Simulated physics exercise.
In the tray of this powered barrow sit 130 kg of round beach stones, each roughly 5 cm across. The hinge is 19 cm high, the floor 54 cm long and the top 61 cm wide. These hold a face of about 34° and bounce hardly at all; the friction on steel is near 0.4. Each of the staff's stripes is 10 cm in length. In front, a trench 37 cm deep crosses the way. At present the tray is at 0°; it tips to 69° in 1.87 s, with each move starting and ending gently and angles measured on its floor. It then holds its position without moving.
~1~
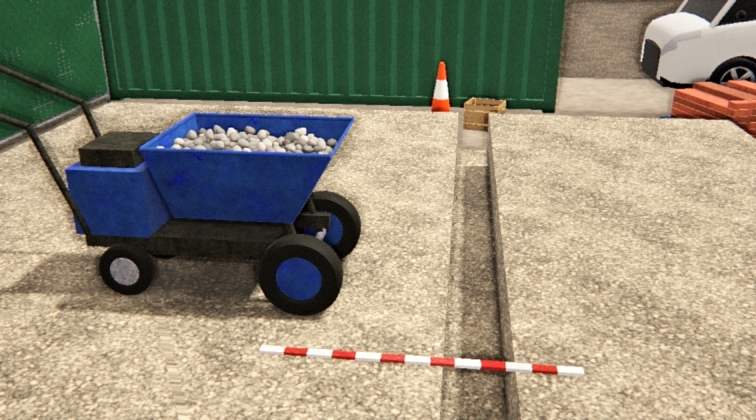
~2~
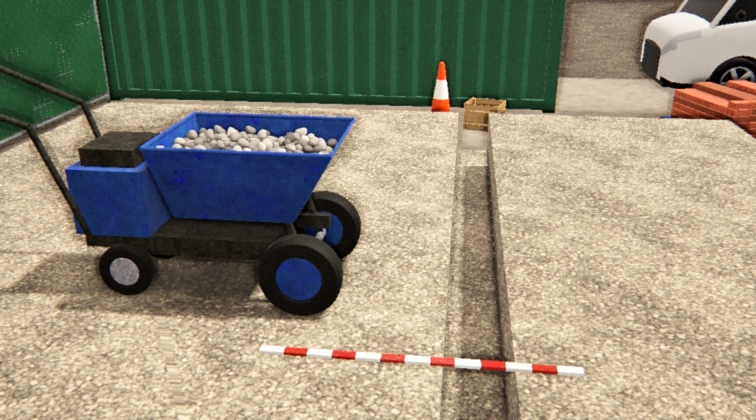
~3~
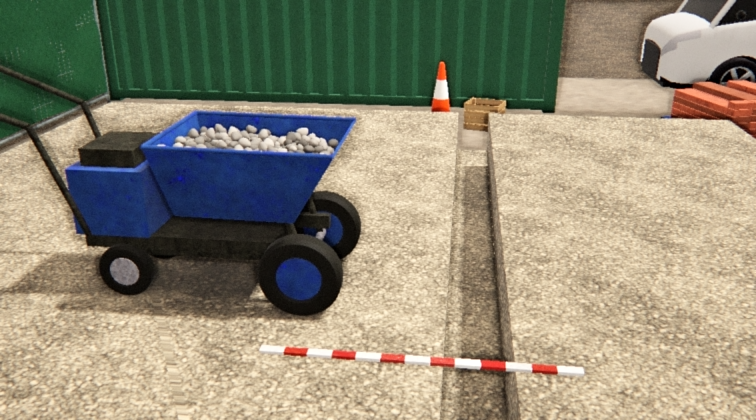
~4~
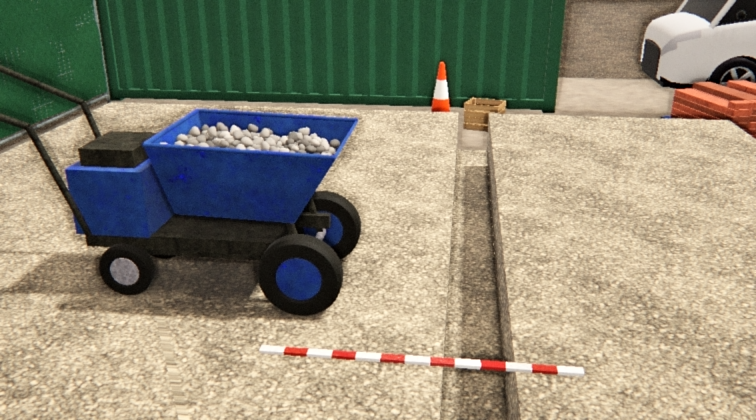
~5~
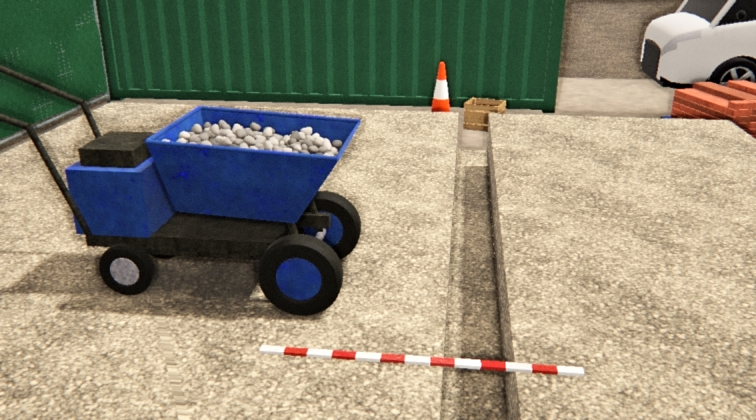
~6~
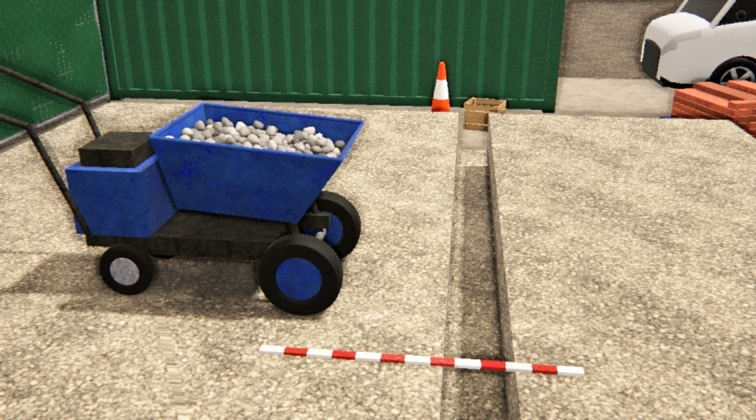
The clip shows a blue powered barrow loaded with rounded grey stones, standing left of a narrow trench and a red-and-white striped staff; its tray tilts slightly, the rear rising a little, while the barrow itself stays still.
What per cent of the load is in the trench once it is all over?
93 %.
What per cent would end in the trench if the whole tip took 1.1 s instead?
85 per cent.
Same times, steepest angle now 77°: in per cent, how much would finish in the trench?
Trench share: Approx. 95%.
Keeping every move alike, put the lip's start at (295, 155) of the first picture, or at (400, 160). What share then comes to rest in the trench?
Roughly 65 per cent, then 35 per cent.
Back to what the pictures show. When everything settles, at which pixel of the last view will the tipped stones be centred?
Their middle lands near (474, 339).
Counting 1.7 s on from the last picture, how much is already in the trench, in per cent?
Roughly 40% by that time.
Then, 1.1 s after the last picture the floor is at 58°, 99 % in the tray; the foremost stones are at (445, 235).
Then, 1.7 s after the last picture the floor is at 69°, 57 % in the tray, 1 % short of the trench, 39 % in the trench, 2 % past the trench; the foremost stones are at (559, 307).
Then, 2.0 s after the last picture the floor is at 69°, 36 % in the tray, 1 % short of the trench, 60 % in the trench, 4 % past the trench; the foremost stones are at (614, 312).
Then, 4.0 s after the last picture the floor is at 69°, 3 % in the tray, 1 % short of the trench, 93 % in the trench, 4 % past the trench; the foremost stones are at (630, 313).
